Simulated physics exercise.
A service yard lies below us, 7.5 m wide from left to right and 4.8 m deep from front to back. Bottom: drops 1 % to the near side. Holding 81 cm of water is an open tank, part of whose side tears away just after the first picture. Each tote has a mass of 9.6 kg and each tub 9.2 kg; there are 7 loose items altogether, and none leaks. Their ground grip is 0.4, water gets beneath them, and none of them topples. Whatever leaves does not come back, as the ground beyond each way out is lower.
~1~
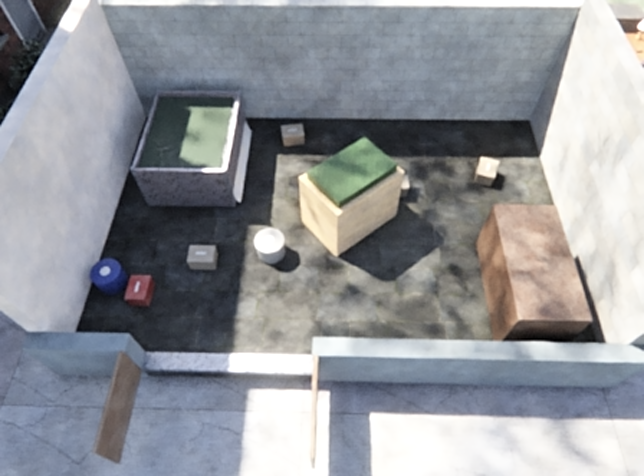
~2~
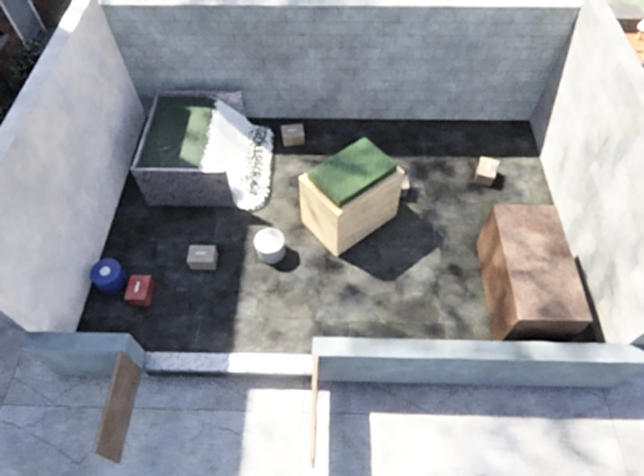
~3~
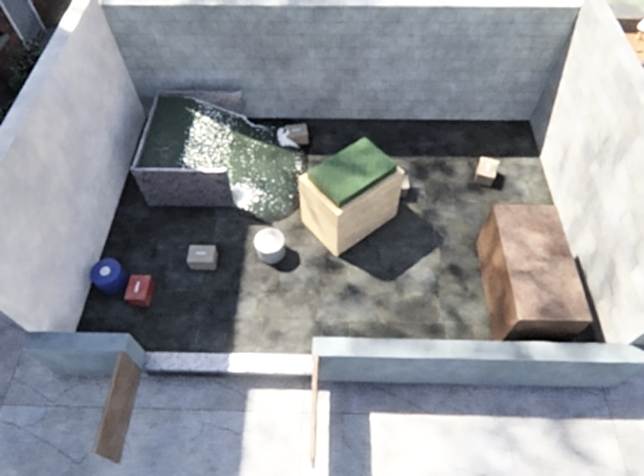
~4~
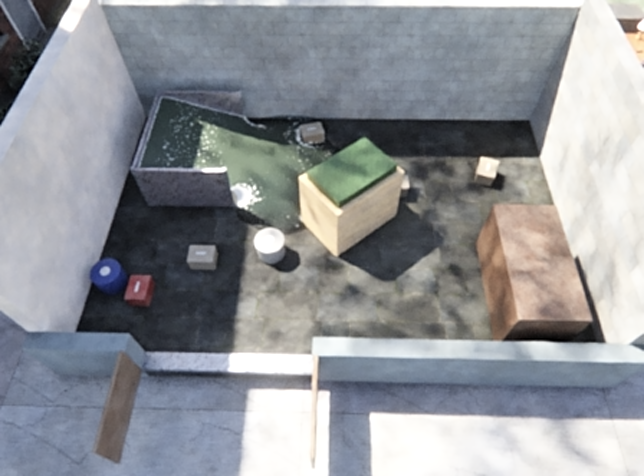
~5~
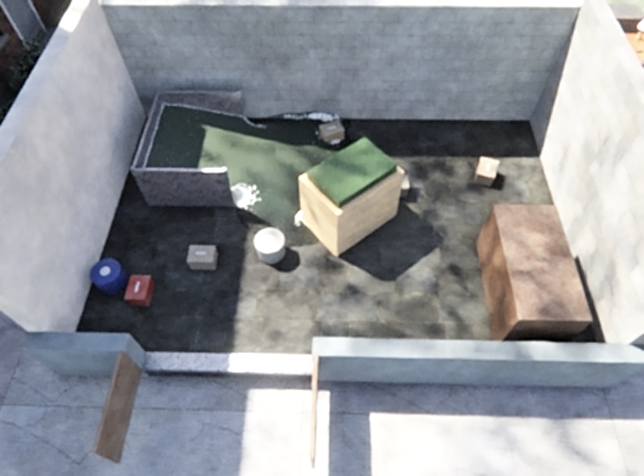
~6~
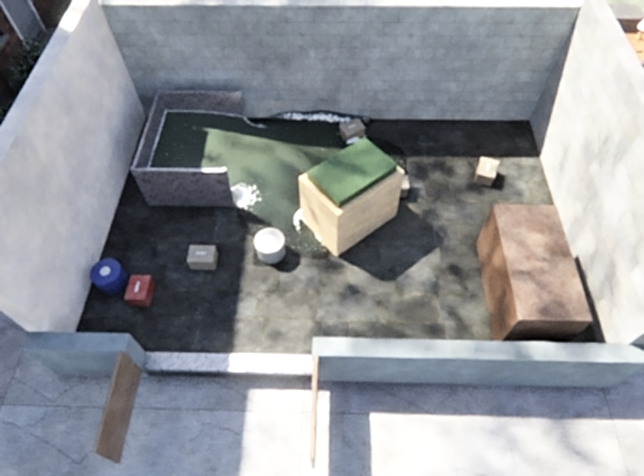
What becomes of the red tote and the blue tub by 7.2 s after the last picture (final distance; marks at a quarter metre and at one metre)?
The red tote will hardly move. The blue tub will hardly move.
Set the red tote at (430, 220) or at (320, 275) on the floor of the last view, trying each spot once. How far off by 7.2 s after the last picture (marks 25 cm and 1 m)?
Taken in turn, it glides a modest way and then is carried a long way.
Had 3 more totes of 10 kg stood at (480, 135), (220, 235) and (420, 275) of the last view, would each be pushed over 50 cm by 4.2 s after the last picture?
In order: Above it, below it, below it.
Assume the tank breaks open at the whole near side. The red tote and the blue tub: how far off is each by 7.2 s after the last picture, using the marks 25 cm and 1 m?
The red tote is swept away, the blue tub is swept away.
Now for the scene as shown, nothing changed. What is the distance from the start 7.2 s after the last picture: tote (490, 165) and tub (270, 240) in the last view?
In that order: 300 cm, 150 cm.
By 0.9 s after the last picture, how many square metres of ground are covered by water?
Some 17 m2 of it.
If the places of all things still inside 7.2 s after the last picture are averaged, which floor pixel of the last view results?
Near (309, 266).
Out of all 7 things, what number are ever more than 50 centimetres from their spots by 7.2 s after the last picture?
Answer: 3.
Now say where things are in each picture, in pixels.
The first picture shows the red tote at (138, 287) rests on the ground; the blue tub at (105, 271), on the bottom; 2.5 m2 under water; 0 of 7 have shifted.
The second picture shows the red tote at (138, 287), on the bottom; the blue tub at (105, 271) rests on the ground; water covers 3.6 m2; 0 of 7 have shifted.
The third picture shows the red tote at (138, 287) rests on the ground; the blue tub at (105, 271) rests on the ground; 5.0 m2 under water; 1 of 7 have shifted.
The fourth picture shows the red tote at (138, 287), on the bottom; the blue tub at (105, 271) rests on the ground; 6.6 m2 under water; 1 of 7 have shifted.
The fifth picture shows the red tote at (138, 287), on the bottom; the blue tub at (105, 271) rests on the ground; 7.7 m2 under water; 1 of 7 have shifted.
The sixth picture shows the red tote at (138, 287), on the bottom; the blue tub at (105, 271), on the bottom; 8.8 m2 under water; 1 of 7 have shifted.
Then, 0.9 s after the last picture the red tote is near (138, 287), 0.0 m from its start, aground; the blue tub is near (105, 271), 0.0 m from its start, aground; 0 of 7 are out; 1 afloat.
Then, 2.8 s after the last picture the red tote is near (138, 287), 0.0 m from its start, aground; the blue tub is near (105, 271), 0.0 m from its start, aground; 0 of 7 are out; 2 afloat.
Then, 4.8 s after the last picture the red tote is near (138, 287), 0.0 m from its start, aground; the blue tub is near (105, 271), 0.0 m from its start, aground; 0 of 7 are out; 3 afloat.
Then, 7.2 s after the last picture the red tote is near (138, 287), 0.0 m from its start, aground; the blue tub is near (105, 271), 0.0 m from its start, aground; 0 of 7 are out; 2 afloat.
